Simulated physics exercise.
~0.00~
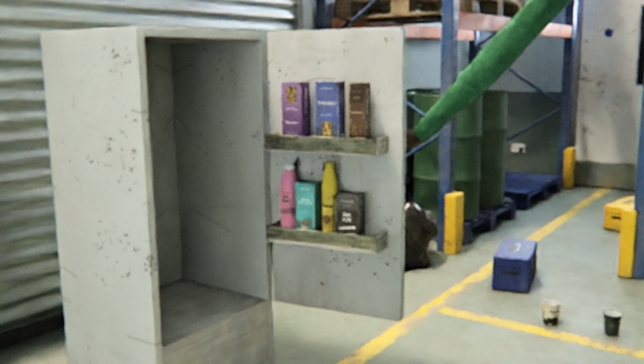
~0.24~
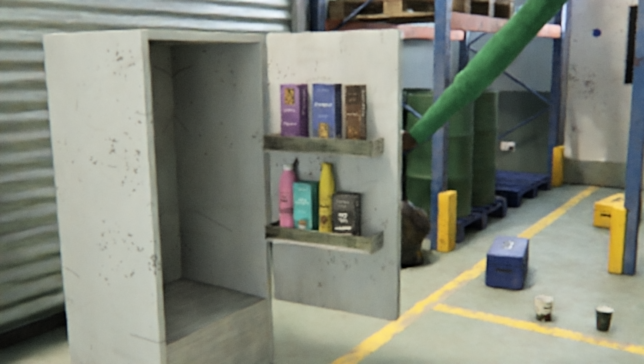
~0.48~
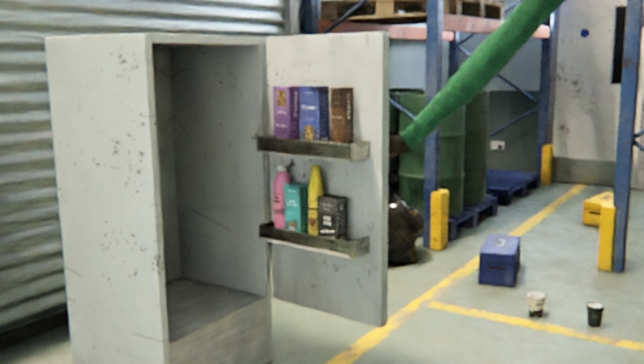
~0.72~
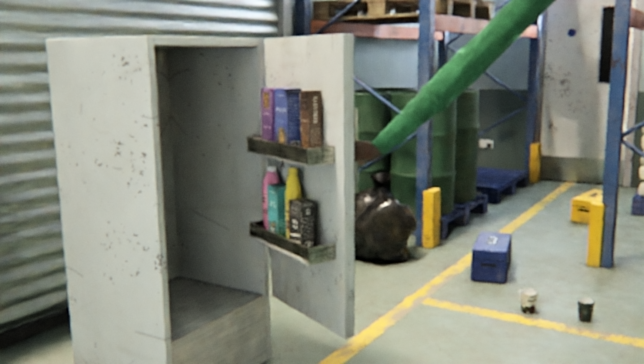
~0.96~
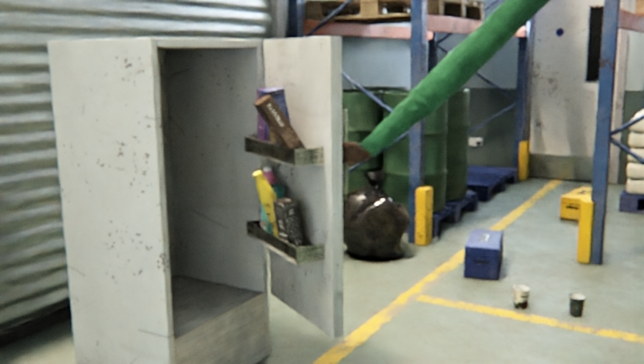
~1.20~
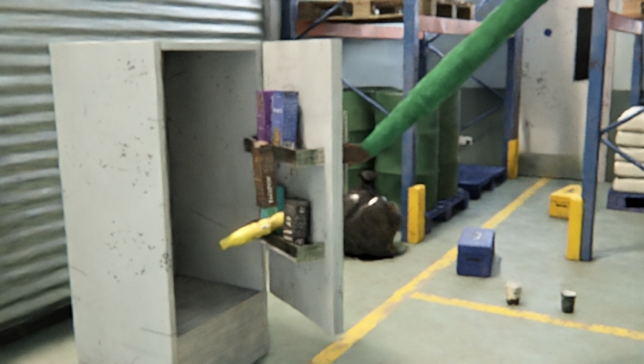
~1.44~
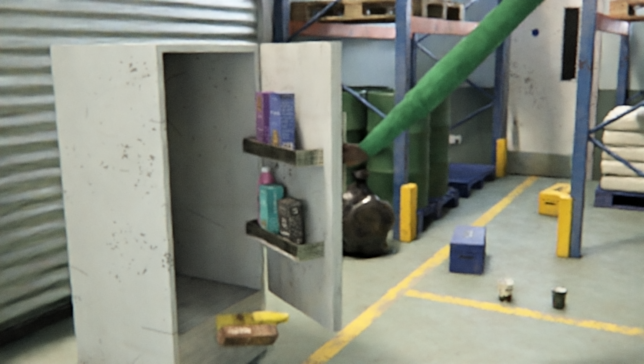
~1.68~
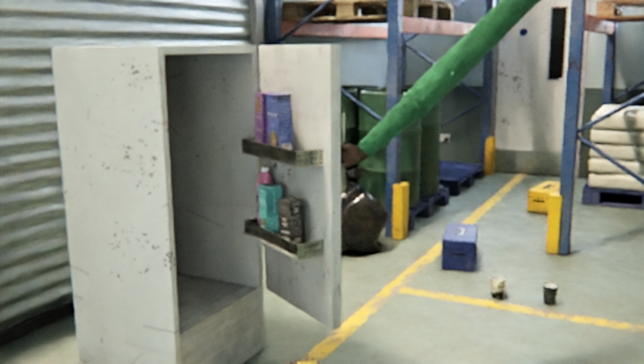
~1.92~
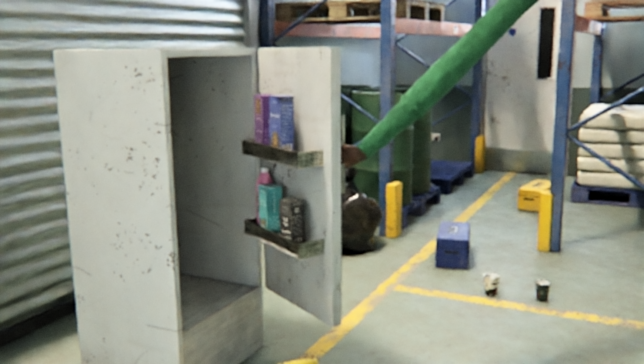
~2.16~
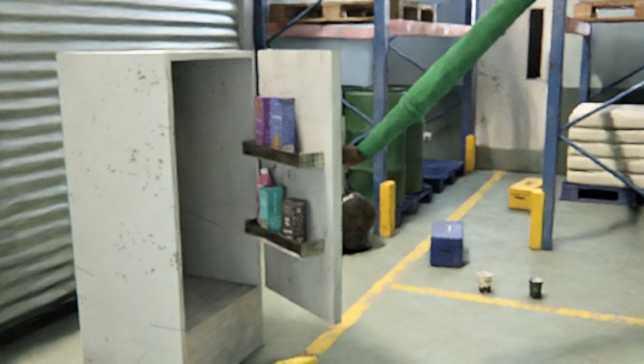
In a warehouse, a locker door swings and stops, and two items tumble from its racks.
